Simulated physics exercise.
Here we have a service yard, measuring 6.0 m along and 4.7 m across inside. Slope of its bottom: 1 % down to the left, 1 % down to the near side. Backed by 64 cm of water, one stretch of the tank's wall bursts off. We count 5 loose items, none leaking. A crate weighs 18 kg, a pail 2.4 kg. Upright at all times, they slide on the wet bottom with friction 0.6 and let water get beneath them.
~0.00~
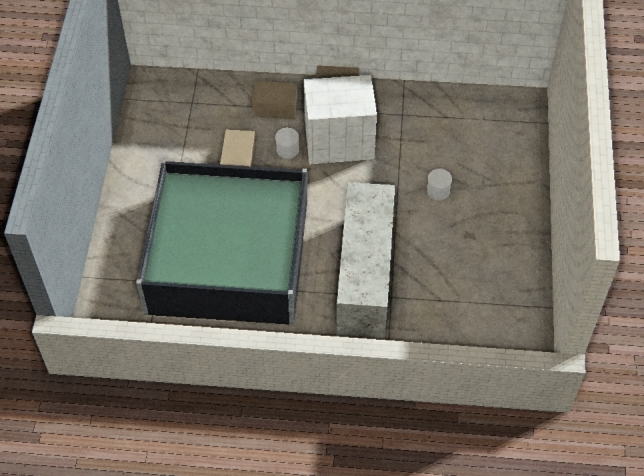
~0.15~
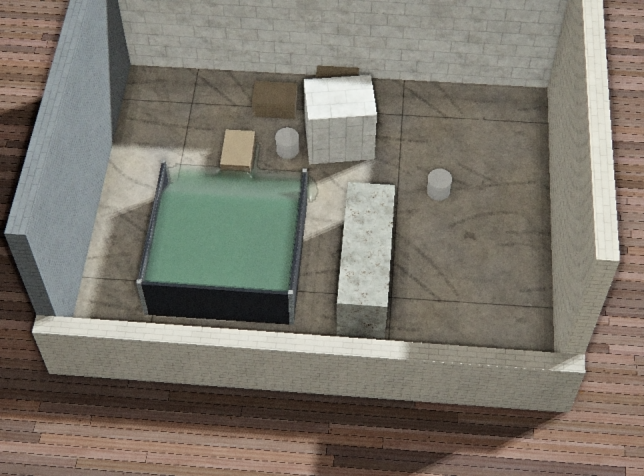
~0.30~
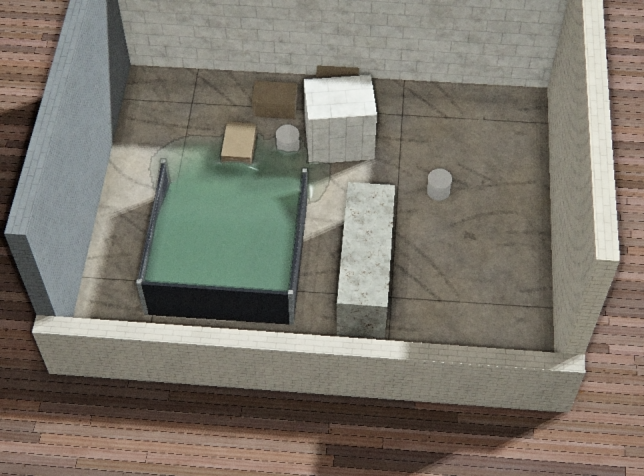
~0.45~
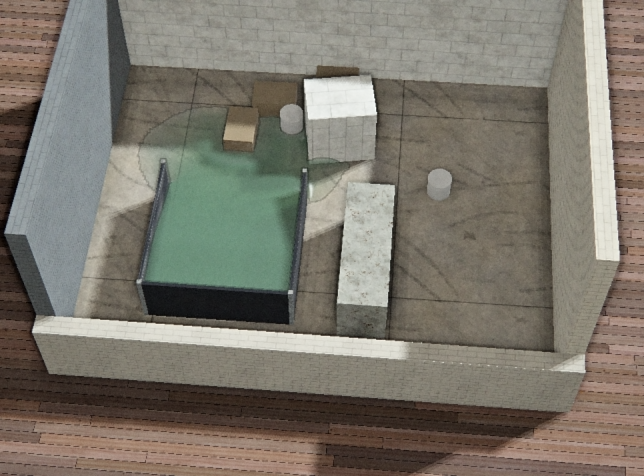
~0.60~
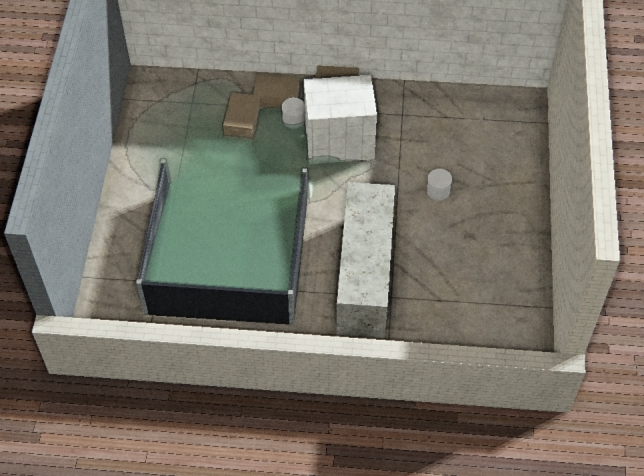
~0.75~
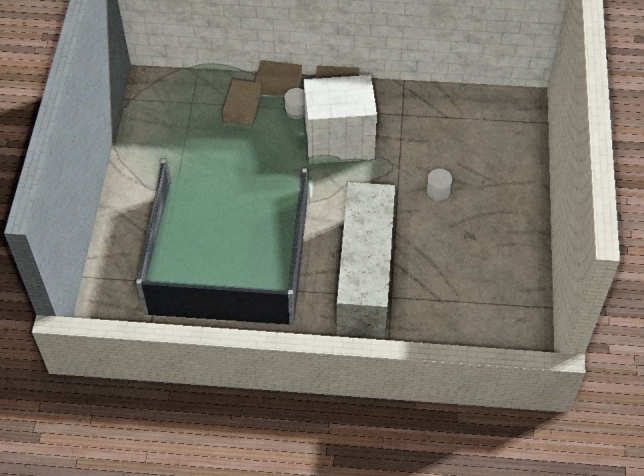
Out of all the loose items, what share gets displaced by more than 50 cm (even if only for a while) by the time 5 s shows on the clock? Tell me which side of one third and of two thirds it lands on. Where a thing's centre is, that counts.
By the time shown, two thirds or over will have gone that far.
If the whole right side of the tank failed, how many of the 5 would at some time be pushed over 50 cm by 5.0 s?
Then the count would be 1.
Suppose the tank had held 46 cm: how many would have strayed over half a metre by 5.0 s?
Under that setup the answer is 5.
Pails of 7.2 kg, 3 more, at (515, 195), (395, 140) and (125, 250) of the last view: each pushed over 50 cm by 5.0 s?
Going through them in turn, I'd say beyond, not that far and beyond.
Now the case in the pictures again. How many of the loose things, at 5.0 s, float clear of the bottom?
Then: 5.
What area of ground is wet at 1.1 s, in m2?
I'd put it close to 10.5 m2.
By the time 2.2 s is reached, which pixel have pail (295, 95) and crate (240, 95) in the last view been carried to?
Somewhere around (354, 95) and (158, 56).
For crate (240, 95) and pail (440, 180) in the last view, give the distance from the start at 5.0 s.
The first is off by 300 cm, the second by 250 cm.
After 1.1 s 2 of 5 are over 50 cm from their spots; 2 afloat.
After 2.2 s 5 of 5 are over 50 cm from their spots; 3 afloat.
After 3.5 s 5 of 5 are over 50 cm from their spots; 2 afloat.
After 5.0 s 5 of 5 are over 50 cm from their spots, and 5 have been at some point; 5 afloat.
